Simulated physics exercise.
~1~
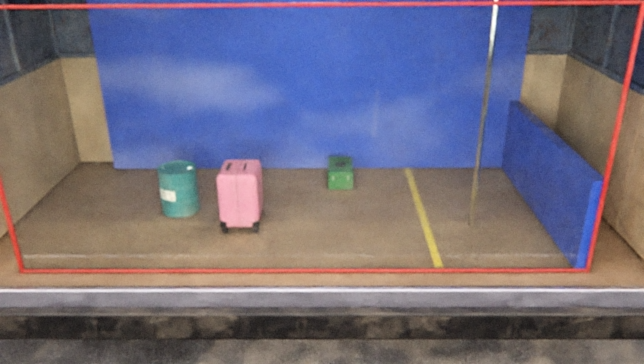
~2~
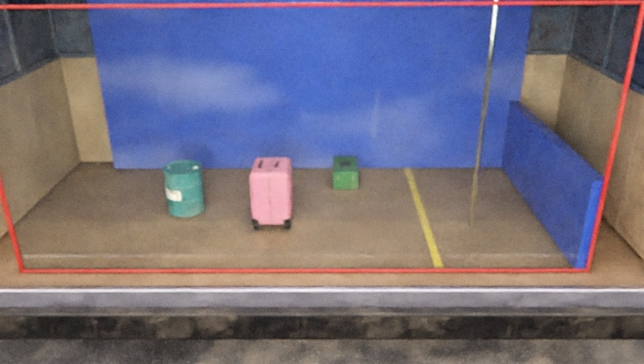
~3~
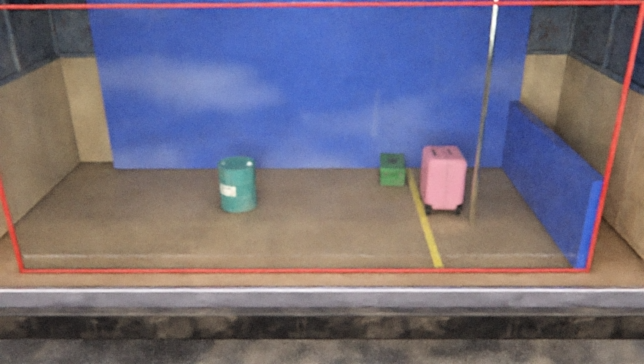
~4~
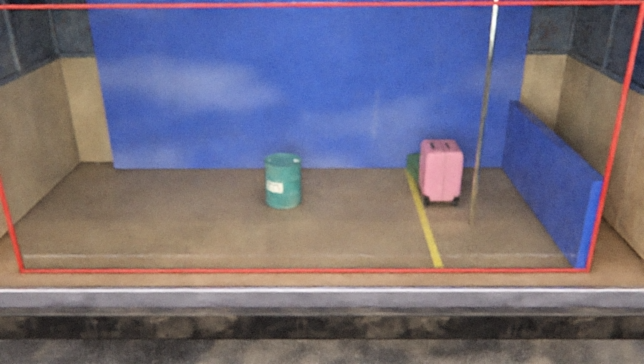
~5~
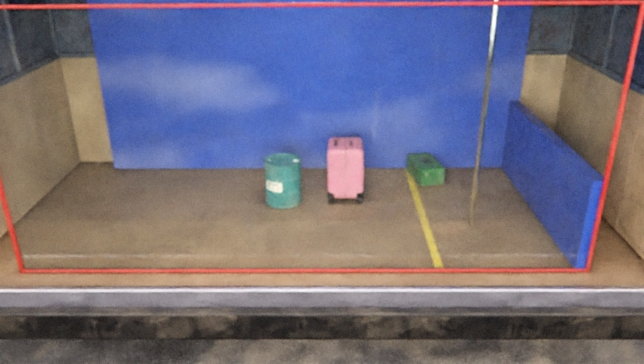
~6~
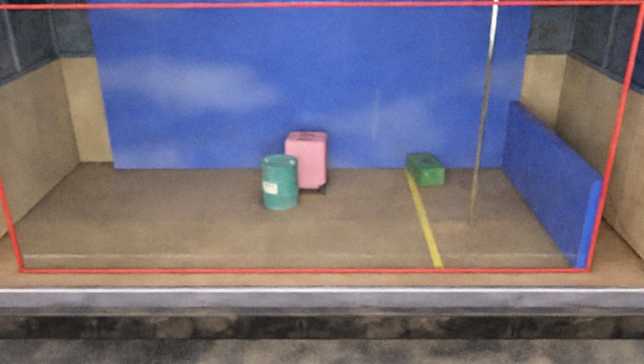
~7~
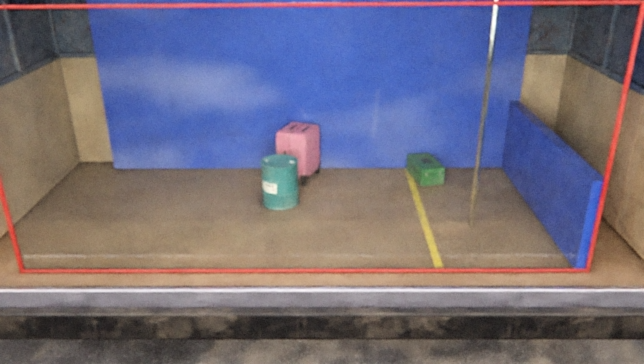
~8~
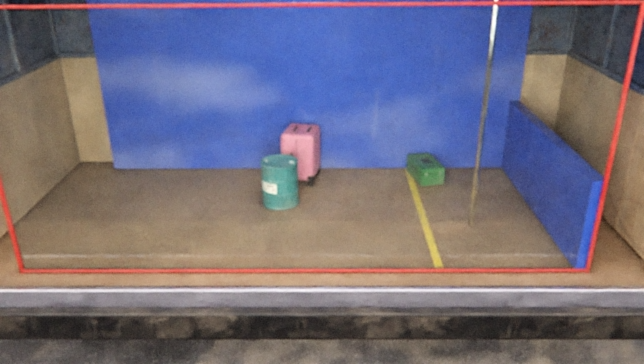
In a blue-backed bay, a pink suitcase rolls right, then back behind a teal drum, while a green box crosses the yellow line.
